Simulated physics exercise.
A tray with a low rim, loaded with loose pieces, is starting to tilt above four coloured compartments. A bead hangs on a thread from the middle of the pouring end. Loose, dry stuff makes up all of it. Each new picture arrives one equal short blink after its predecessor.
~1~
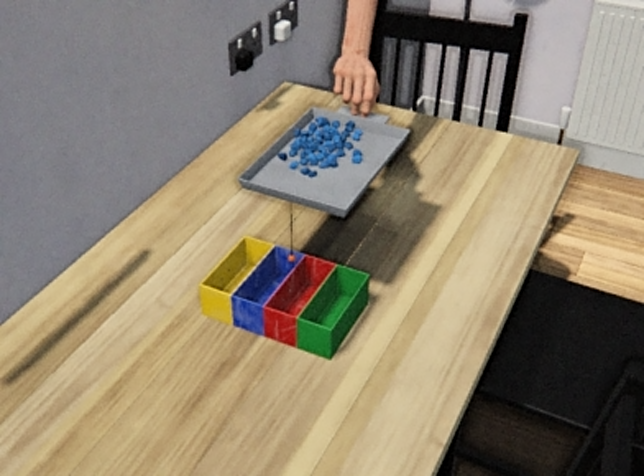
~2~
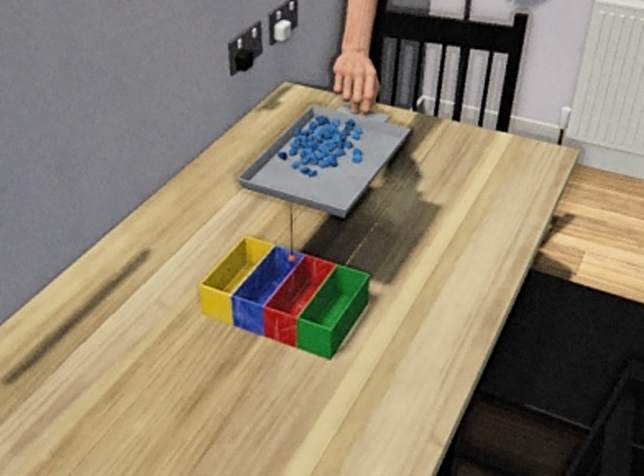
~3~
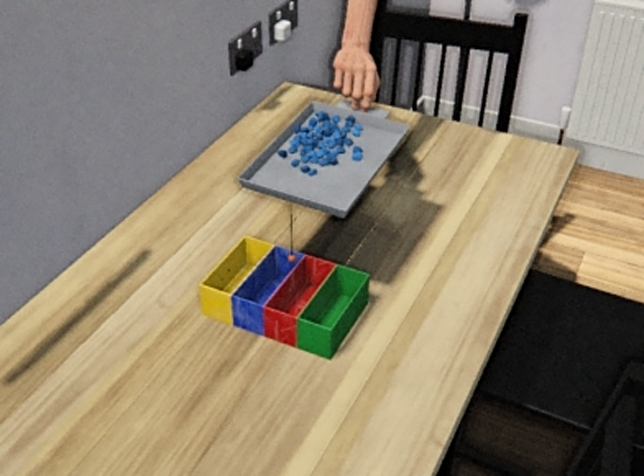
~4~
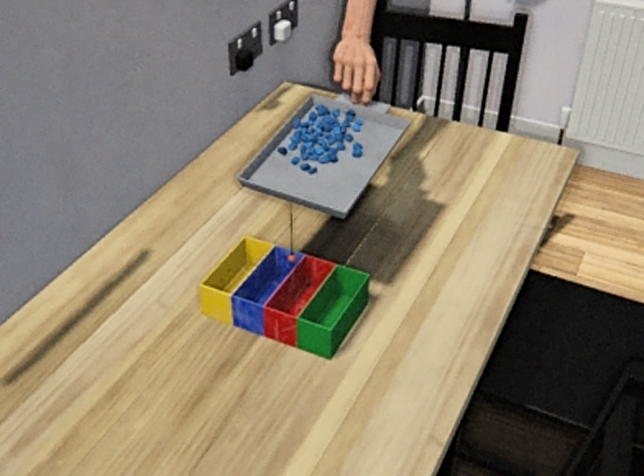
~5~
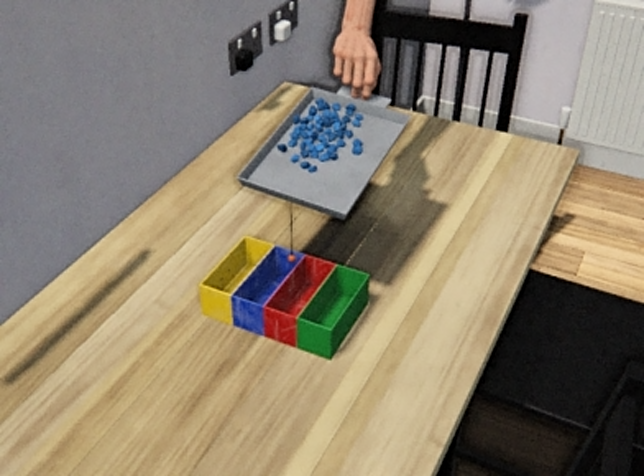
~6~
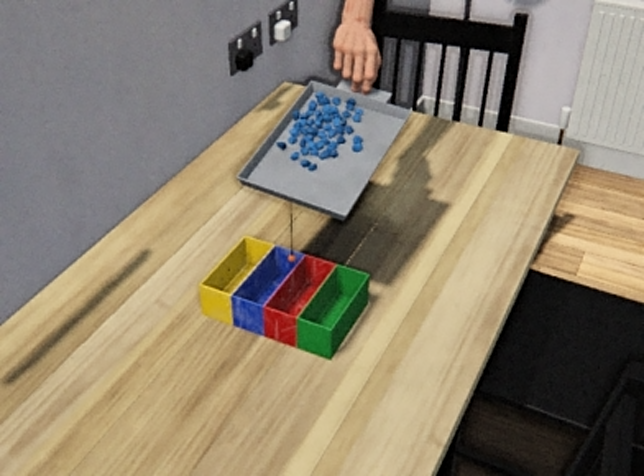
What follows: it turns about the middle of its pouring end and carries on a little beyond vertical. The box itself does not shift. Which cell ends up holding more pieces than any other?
The green cell ends up holding the most.
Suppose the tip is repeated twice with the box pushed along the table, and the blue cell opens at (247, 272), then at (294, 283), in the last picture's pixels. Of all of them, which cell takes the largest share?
Going by the two tries in order: The cell in green, then that red cell.
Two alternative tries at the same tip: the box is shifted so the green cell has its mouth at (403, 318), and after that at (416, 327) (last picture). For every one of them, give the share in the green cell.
Close to 0 in a hundred first, close to 0 in a hundred second.
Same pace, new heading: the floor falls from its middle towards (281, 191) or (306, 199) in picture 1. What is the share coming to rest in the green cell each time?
For the first aim it is 0 in a hundred, for the second 20 in a hundred.
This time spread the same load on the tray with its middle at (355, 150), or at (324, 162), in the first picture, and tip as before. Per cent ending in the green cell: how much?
Near 70 % and 50 %.
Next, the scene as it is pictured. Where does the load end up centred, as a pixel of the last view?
About (322, 321).
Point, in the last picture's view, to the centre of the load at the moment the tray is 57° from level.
Somewhere about (321, 200).
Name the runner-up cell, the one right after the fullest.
Second place: That red cell.
Shortly afterwards, tray tipped steeply; the bulk on the tray; only a few in the green cell; a little falling or outside the box.
Next, tray tipped right over; near a quarter on the tray; near a third in the green cell; a little in the red cell; only a few in the blue cell; near a quarter falling or outside the box.
Some moments later, tray tipped past a quarter turn; near two thirds in the green cell; near a third in the red cell; only a few in the blue cell; a little falling or outside the box.
In the end, tray tipped past a quarter turn; near two thirds in the green cell; near a third in the red cell; only a few in the blue cell; none at all in the yellow cell; a little outside the box.
